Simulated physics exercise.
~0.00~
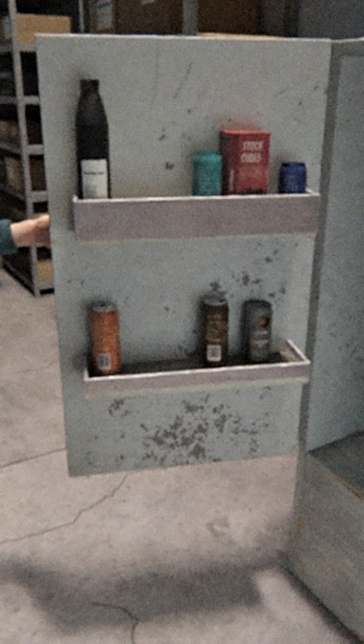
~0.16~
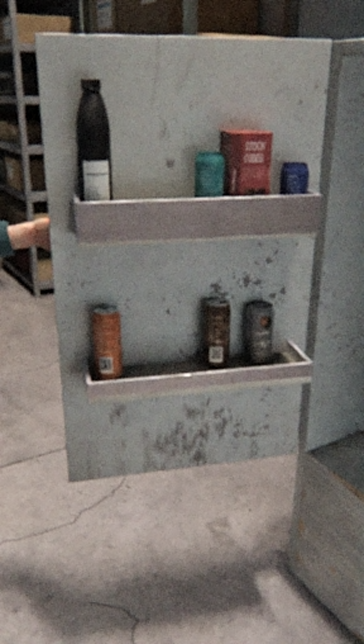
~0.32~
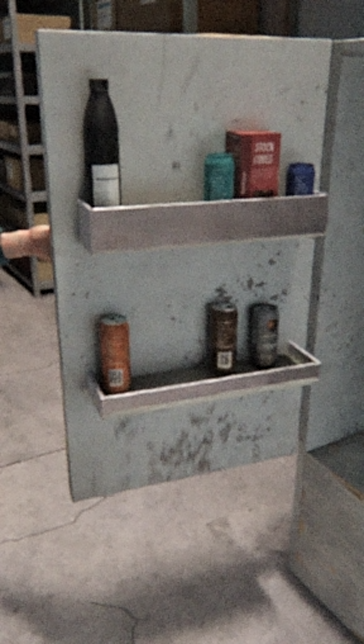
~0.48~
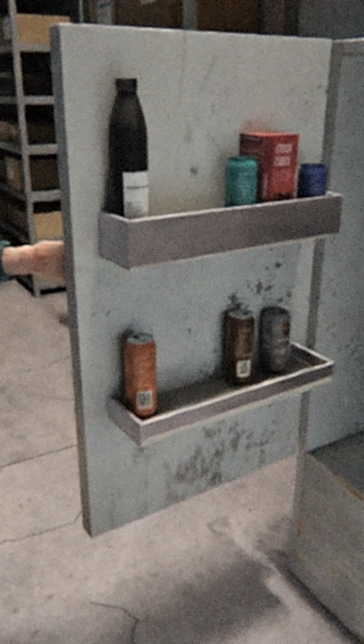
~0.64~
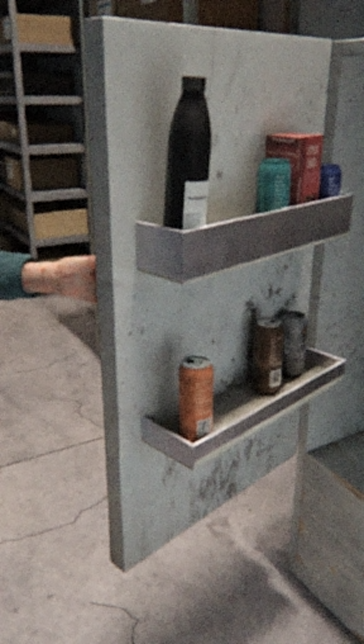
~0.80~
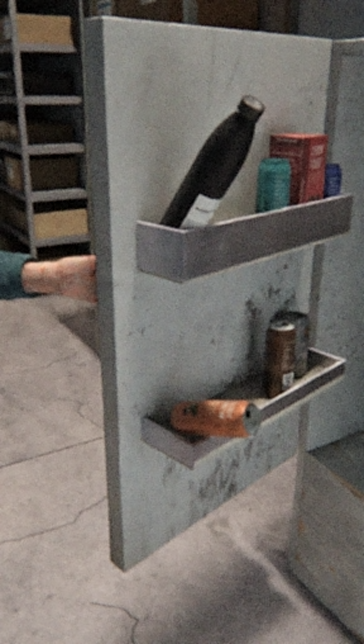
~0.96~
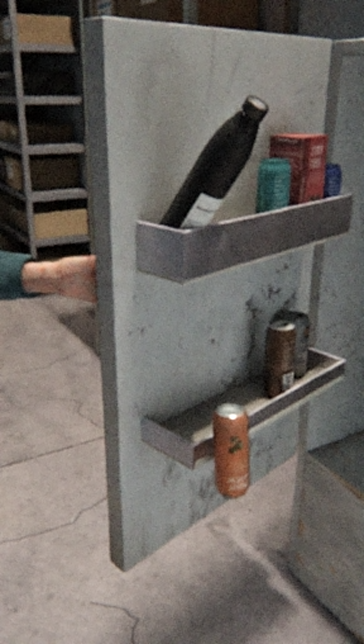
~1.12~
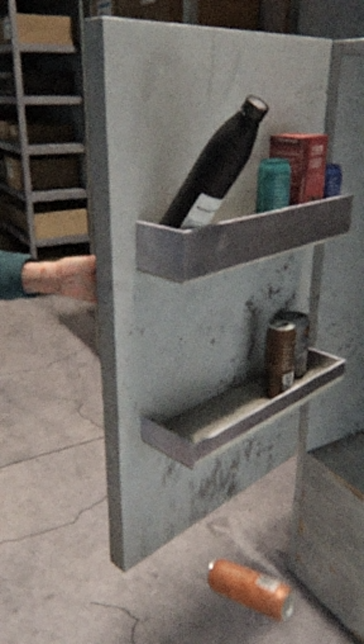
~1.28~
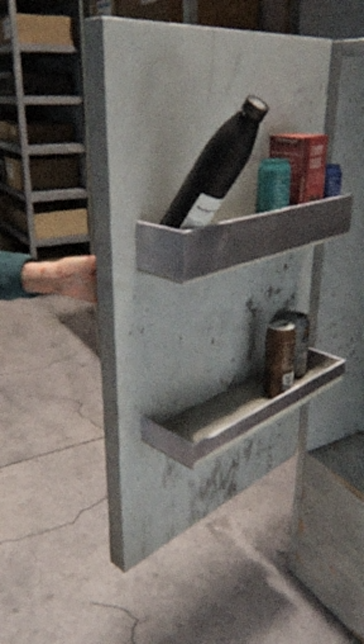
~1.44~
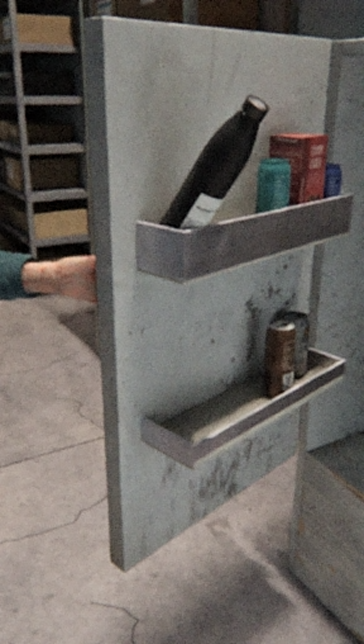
The locker door swings, a hand stops it, the bottle tips, and the orange can falls out.
